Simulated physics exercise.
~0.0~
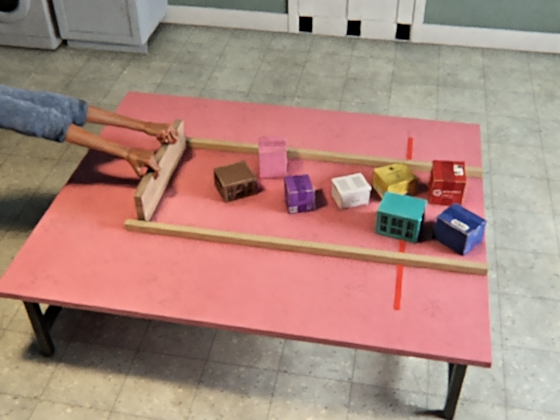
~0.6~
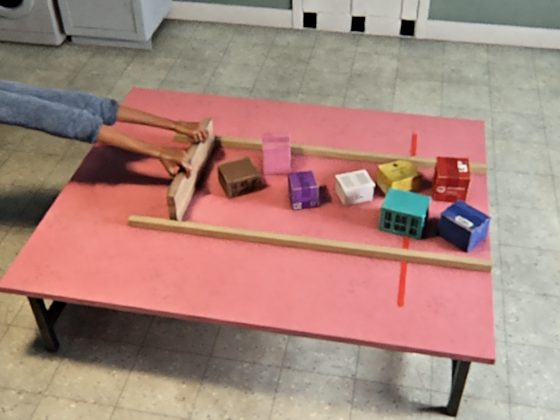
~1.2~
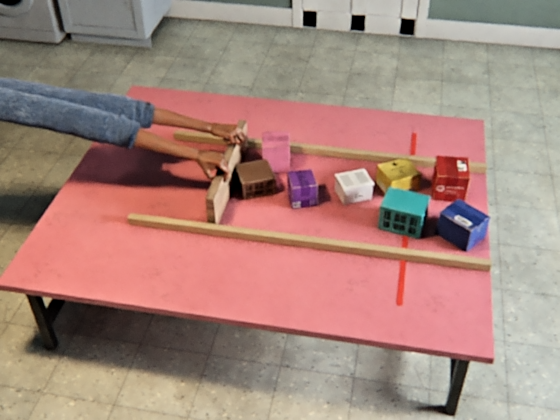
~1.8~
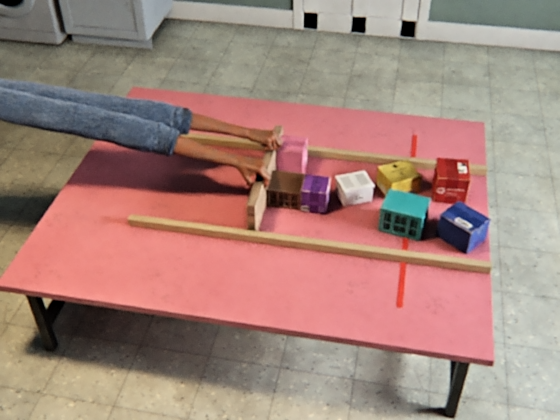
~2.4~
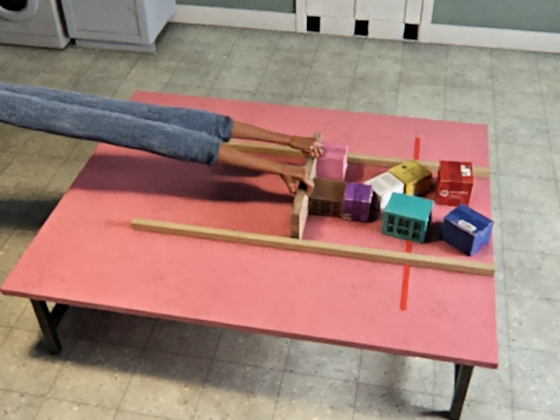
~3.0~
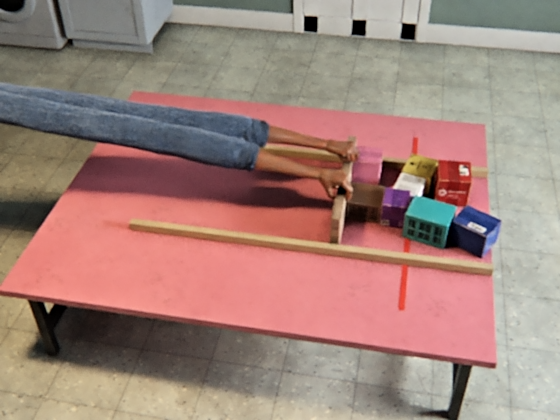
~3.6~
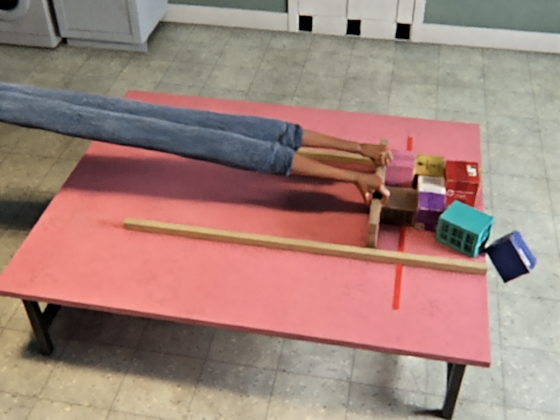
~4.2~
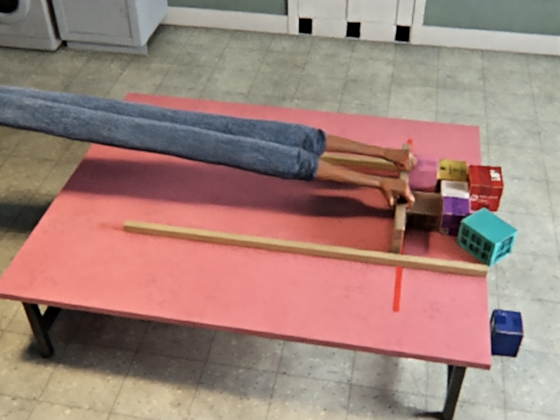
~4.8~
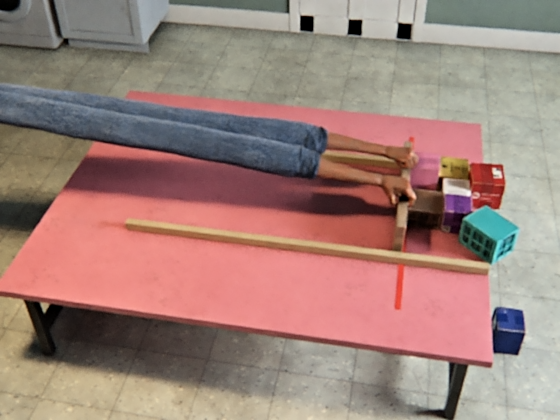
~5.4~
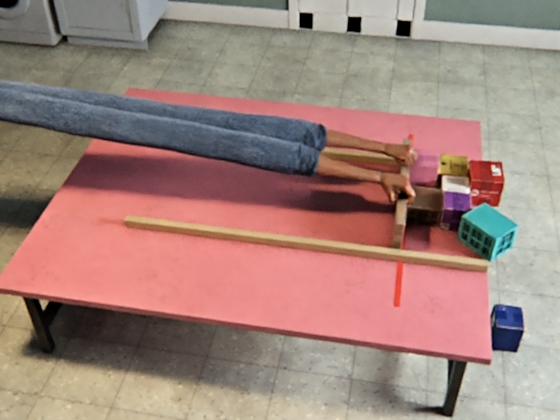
In this clip, two hands push a wooden plank rightward across a pink table, gathering colourful boxes toward the edge near a red tape mark. The blue box tumbles off, then the plank stops with the turquoise crate tilted at the edge and the others still on the table.
